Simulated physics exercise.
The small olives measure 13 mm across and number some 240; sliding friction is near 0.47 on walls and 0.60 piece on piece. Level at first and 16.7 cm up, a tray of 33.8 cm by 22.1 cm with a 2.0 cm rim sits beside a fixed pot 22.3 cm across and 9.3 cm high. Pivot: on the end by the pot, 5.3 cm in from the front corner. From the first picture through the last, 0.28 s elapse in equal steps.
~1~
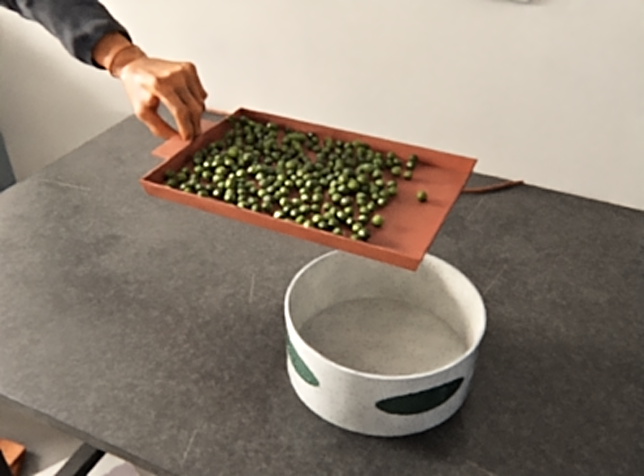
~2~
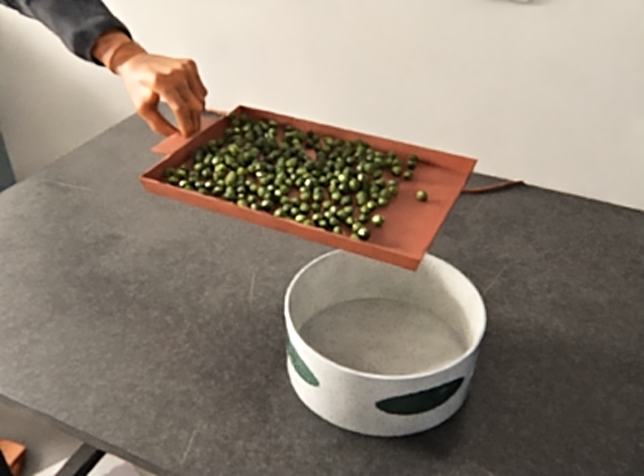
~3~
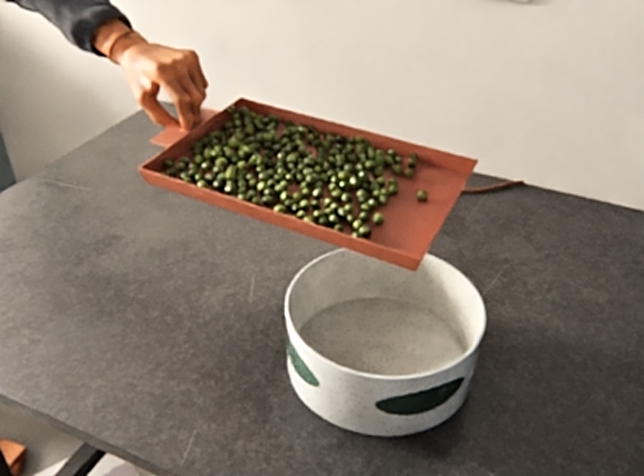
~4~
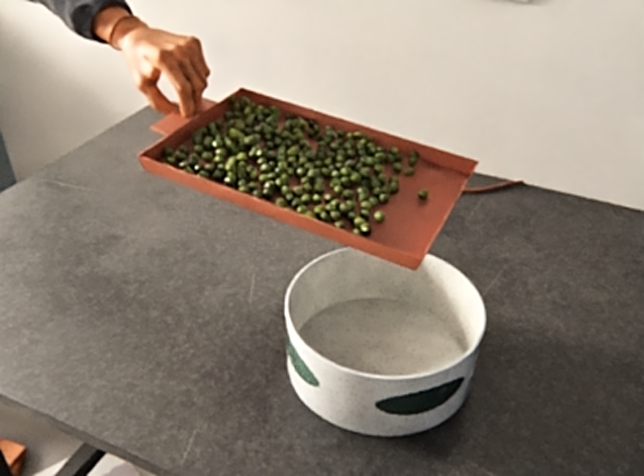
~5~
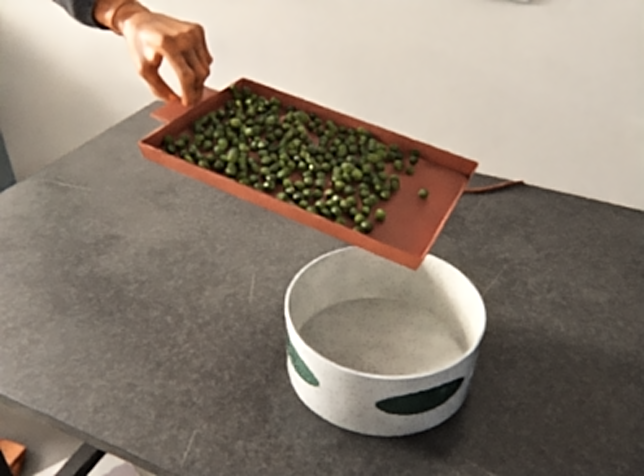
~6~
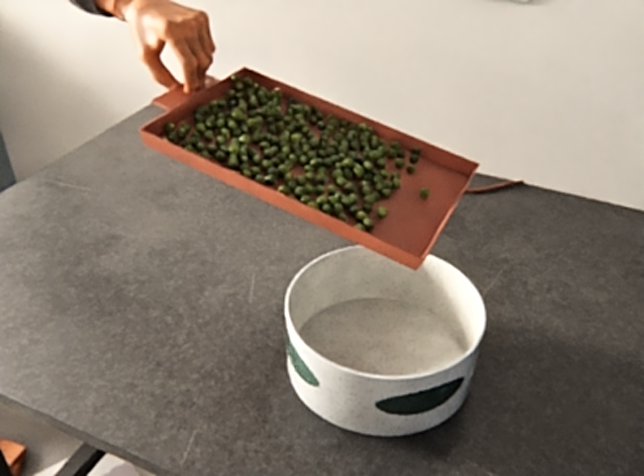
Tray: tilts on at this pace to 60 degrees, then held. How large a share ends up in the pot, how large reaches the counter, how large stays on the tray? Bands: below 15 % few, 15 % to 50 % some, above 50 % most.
Result: Pot: Few, counter: Few, tray: Most.
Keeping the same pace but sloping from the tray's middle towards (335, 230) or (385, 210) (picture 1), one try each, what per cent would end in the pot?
Estimate: Some 0 % and some 0 % respectively.
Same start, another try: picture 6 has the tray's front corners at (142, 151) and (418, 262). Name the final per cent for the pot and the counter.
The pot gets 5 and the counter 0.
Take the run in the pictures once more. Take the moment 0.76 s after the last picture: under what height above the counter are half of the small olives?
Median height: Approx. 22 cm.
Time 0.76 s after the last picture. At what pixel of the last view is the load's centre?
The middle of the load should be at about (417, 157) by then.
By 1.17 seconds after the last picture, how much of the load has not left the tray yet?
About 95% of the load.
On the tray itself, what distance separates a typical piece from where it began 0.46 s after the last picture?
Some 10 cm.
Then, 0.46 s after the last picture, tilt 35 degrees; the tray holds 100 %, the pot 0 %.
Then, 0.76 s after the last picture, tilt 50 degrees; the tray holds 100 %, the pot 0 %.
Then, 1.17 s after the last picture, tilt 60 degrees; the tray holds 95 %, the pot 0 %.
In the end, pot 0 %, counter 5 %, tray 95 %.
